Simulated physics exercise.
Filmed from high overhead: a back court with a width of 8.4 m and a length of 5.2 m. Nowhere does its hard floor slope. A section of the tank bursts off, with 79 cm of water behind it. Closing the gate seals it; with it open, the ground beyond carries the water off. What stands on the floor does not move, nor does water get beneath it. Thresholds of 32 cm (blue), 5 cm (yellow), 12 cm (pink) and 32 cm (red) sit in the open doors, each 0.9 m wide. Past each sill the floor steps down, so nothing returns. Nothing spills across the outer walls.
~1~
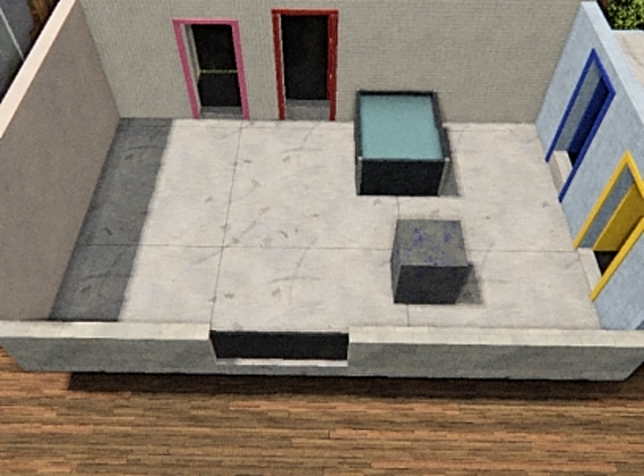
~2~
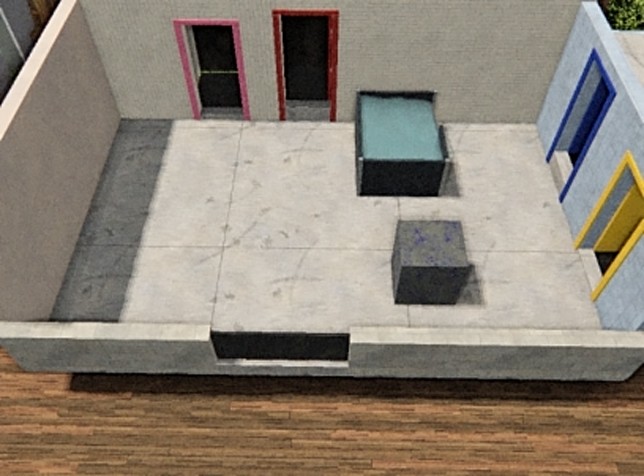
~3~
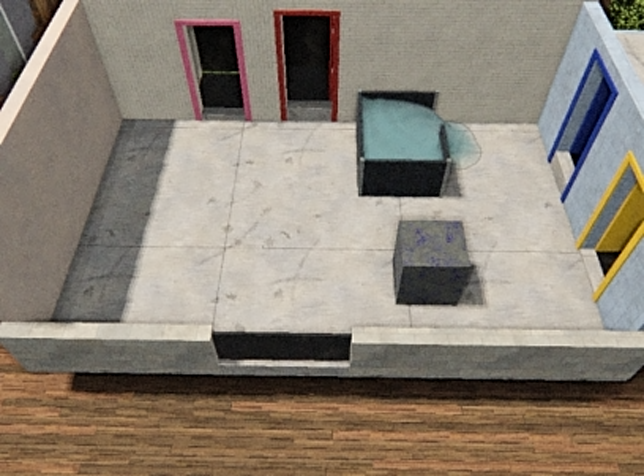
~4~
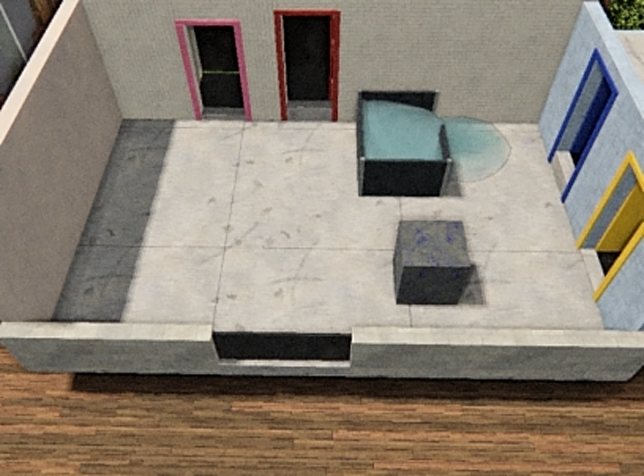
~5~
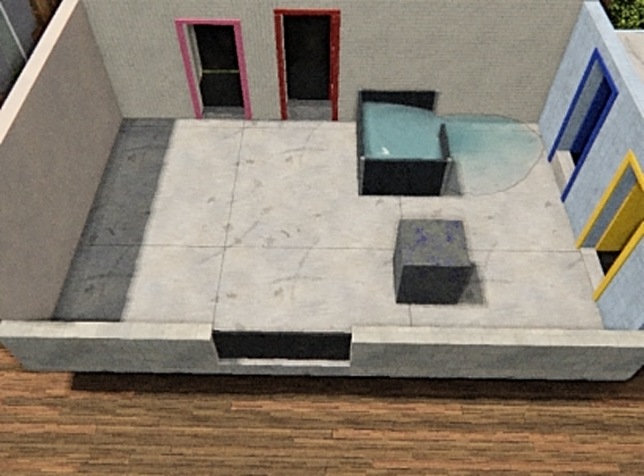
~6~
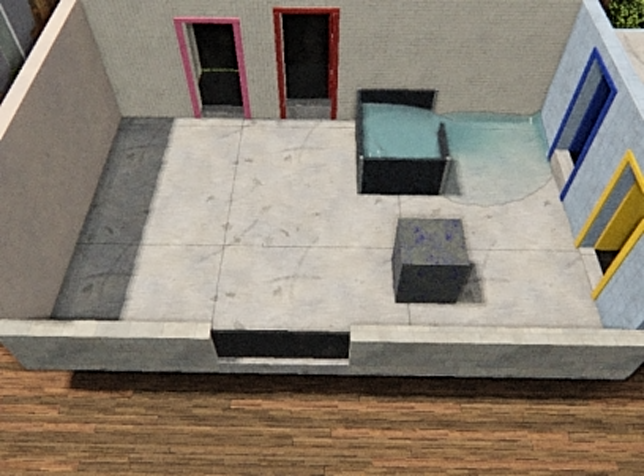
A walled courtyard with a pale, flat concrete floor is seen from high overhead, with wooden planking along its near side. A dark tank of teal water stands toward the back right behind a grey block, with pink and red doorframes in the back wall and blue and yellow ones at right. Water pours from the tank's open right side and spreads rightward in a thin, rounded sheet to the blue-framed door's wall, while the tank's level drops slightly and the camera stays practically still.
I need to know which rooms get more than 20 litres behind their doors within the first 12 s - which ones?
As I see it, at the blue door the total will be lower than the limit, at the yellow door the total will be higher than the limit, at the pink door the total will be lower than the limit, at the red door the total will be lower than the limit.
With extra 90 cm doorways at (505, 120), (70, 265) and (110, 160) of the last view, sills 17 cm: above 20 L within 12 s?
Well, the first is on the high side, the second is on the low side, and the third is on the low side.
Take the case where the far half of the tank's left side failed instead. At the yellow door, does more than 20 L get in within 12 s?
Compared with the limit, yellow is less.
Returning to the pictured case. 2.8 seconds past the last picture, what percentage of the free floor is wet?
I'd guess around 35 %.
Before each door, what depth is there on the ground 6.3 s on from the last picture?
Centimetres: Blue 10 / yellow 10 / pink 1 / red 2.
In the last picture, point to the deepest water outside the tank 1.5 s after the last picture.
Look at roughly (536, 137).
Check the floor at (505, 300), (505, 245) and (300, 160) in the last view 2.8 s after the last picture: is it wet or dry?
The first point is awash, the second is awash and the third is not yet hit.
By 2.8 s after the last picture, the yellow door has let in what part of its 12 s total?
By that time, around 5 per cent.
Then, 0.7 s after the last picture water covers 10 % of the floor and is deepest (60 cm) near (536, 137); blue door 31 cm at the sill, 0 L in, yellow door not reached, pink door not reached, red door not reached.
Then, 1.5 s after the last picture water covers 20 % of the floor and is deepest (42 cm) near (536, 137); blue door 27 cm at the sill, 1 L in, yellow door 9 cm at the sill, 0 L in, pink door not reached, red door 2 cm at the sill, 0 L in.
Then, 2.8 s after the last picture water covers 35 % of the floor and is deepest (27 cm) near (574, 331); blue door 21 cm at the sill, 1 L in, yellow door 8 cm at the sill, 6 L in, pink door not reached, red door 1 cm at the sill, 0 L in.
Then, 6.3 s after the last picture water covers 75 % of the floor and is deepest (15 cm) near (543, 353); blue door 10 cm at the sill, 1 L in, yellow door 10 cm at the sill, 23 L in, pink door 1 cm at the sill, 0 L in, red door 2 cm at the sill, 0 L in.
Then, 11.3 s after the last picture water covers 95 % of the floor and is deepest (10 cm) near (119, 125); blue door 5 cm at the sill, 1 L in, yellow door 7 cm at the sill, 88 L in, pink door 7 cm at the sill, 0 L in, red door 1 cm at the sill, 0 L in.
